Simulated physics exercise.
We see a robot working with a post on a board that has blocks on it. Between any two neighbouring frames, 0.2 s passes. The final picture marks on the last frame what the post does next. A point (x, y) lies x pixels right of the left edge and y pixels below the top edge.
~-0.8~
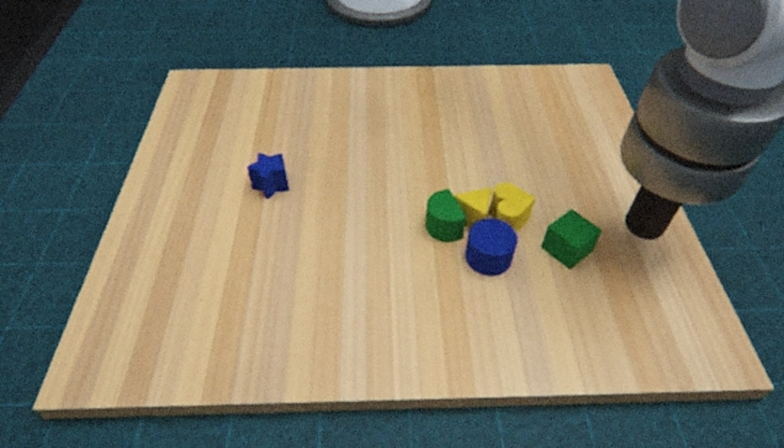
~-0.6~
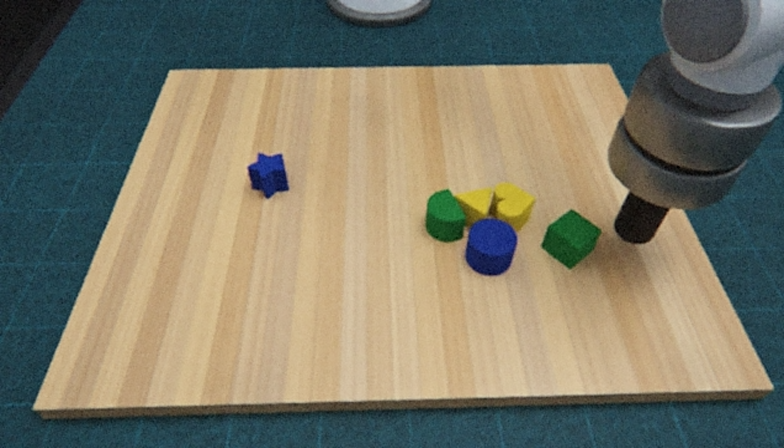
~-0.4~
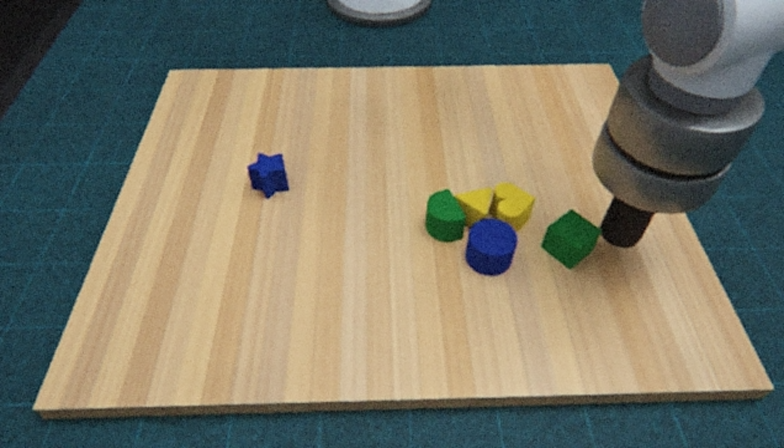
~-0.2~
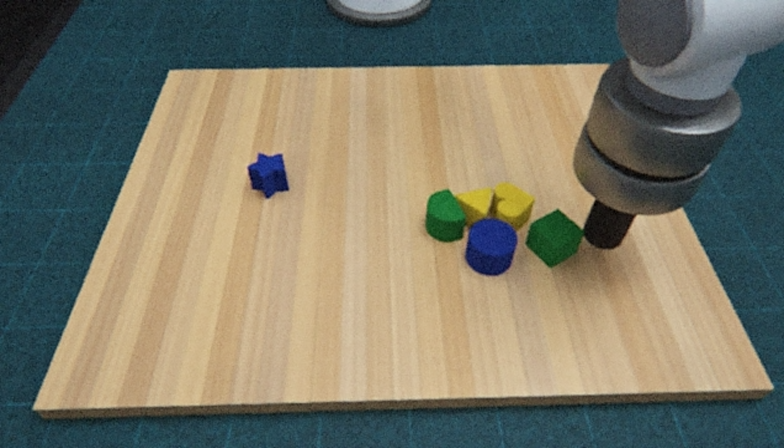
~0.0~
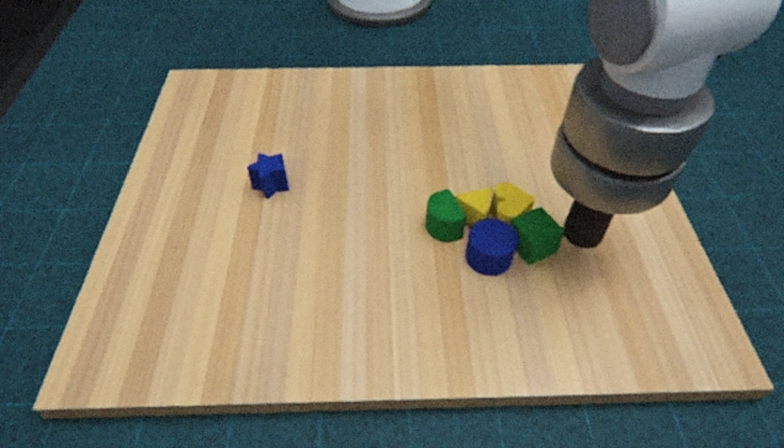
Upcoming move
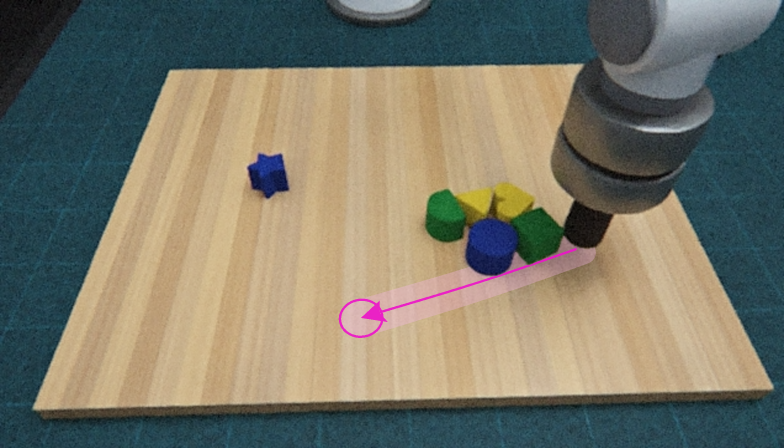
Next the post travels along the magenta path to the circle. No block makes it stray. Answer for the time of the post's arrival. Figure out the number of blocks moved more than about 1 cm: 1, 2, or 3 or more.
That's two.
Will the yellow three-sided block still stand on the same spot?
That would be a yes.
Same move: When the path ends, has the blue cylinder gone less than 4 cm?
No, it doesn't check out.
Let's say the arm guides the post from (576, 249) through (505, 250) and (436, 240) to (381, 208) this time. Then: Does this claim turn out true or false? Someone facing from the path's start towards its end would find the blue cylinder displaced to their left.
My answer: True.
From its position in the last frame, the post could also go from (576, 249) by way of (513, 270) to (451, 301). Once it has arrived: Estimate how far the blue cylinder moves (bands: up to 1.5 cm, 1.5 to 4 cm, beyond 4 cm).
The over 4 cm band.
Path on the board, from (576, 249) to (361, 318).
On the path given first. One third of the way, post at (512, 258); green D-shaped block at (441, 203); blue cylinder at (429, 235); yellow heart at (507, 195), turned 25° clockwise; green square piece at (477, 234), turned 50° clockwise.
Two thirds of the way, post at (439, 281); green D-shaped block at (440, 203); blue cylinder at (404, 226); yellow heart at (507, 195), turned 25° clockwise; green square piece at (453, 235), turned 100° clockwise.
At the end, post at (360, 304); green D-shaped block at (440, 203); yellow three-sided block in place; blue cylinder at (404, 226); yellow heart at (507, 195), turned 25° clockwise; green square piece at (453, 235), turned 100° clockwise.
